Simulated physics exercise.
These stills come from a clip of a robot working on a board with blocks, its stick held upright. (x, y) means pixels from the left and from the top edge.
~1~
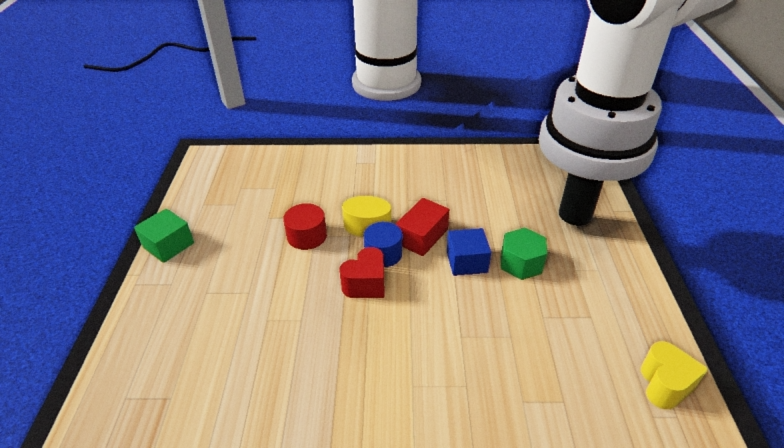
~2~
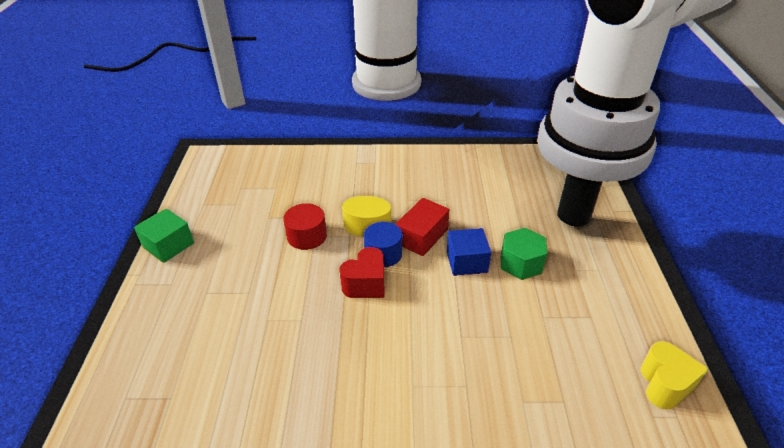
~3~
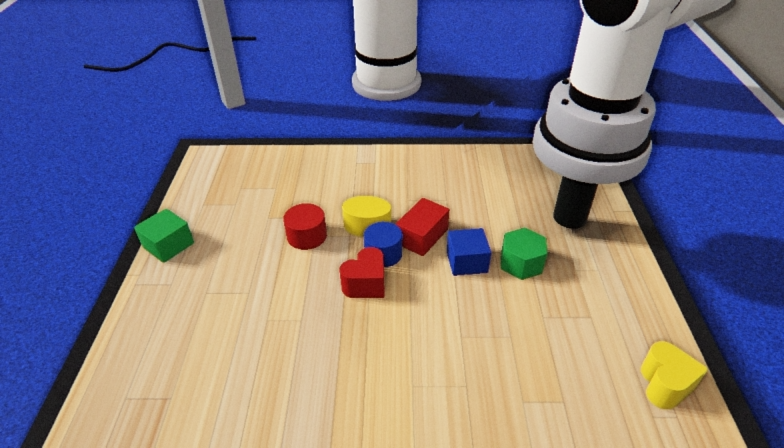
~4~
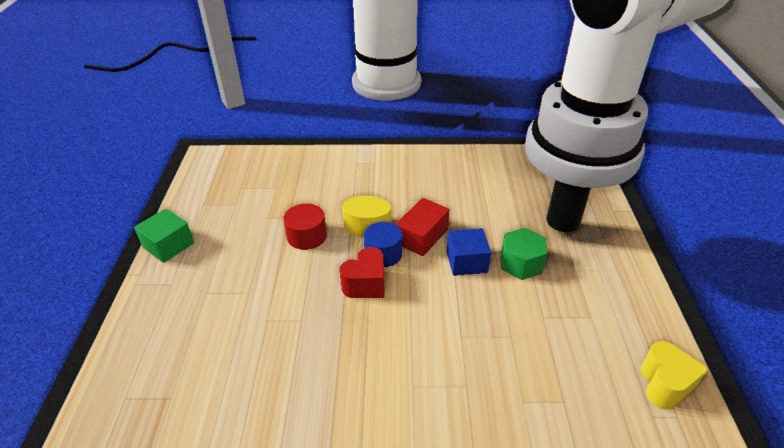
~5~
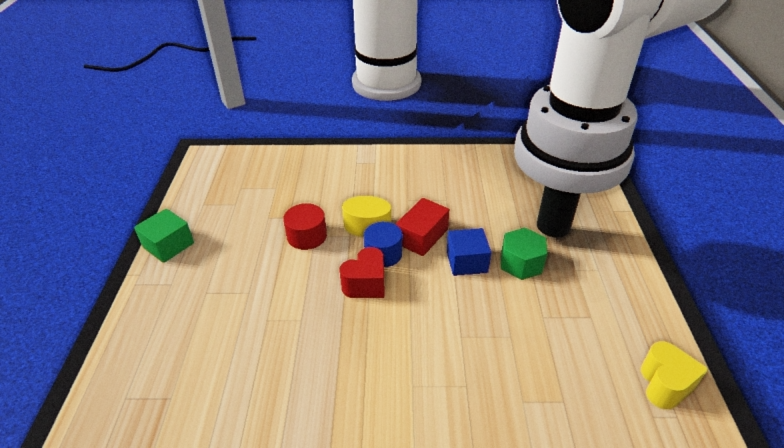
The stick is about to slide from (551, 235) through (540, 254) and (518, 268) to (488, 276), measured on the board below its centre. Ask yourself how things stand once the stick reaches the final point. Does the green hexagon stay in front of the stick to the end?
Yes, I think so.
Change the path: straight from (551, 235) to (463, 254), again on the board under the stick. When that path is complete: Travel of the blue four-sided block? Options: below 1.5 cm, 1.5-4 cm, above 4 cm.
The blue four-sided block ends up a moderate distance away, 1.5 to 4 cm.
The first path, step by step. One third of the way, stick (542, 245); green hexagon (516, 250).
Two thirds of the way, stick (519, 260); blue four-sided block (460, 243), turned 40° clockwise; green hexagon (492, 265), turned 20° clockwise.
At the end, stick (489, 267); red rectangular block not moved; blue four-sided block (454, 243), turned 55° clockwise; green hexagon (467, 279).
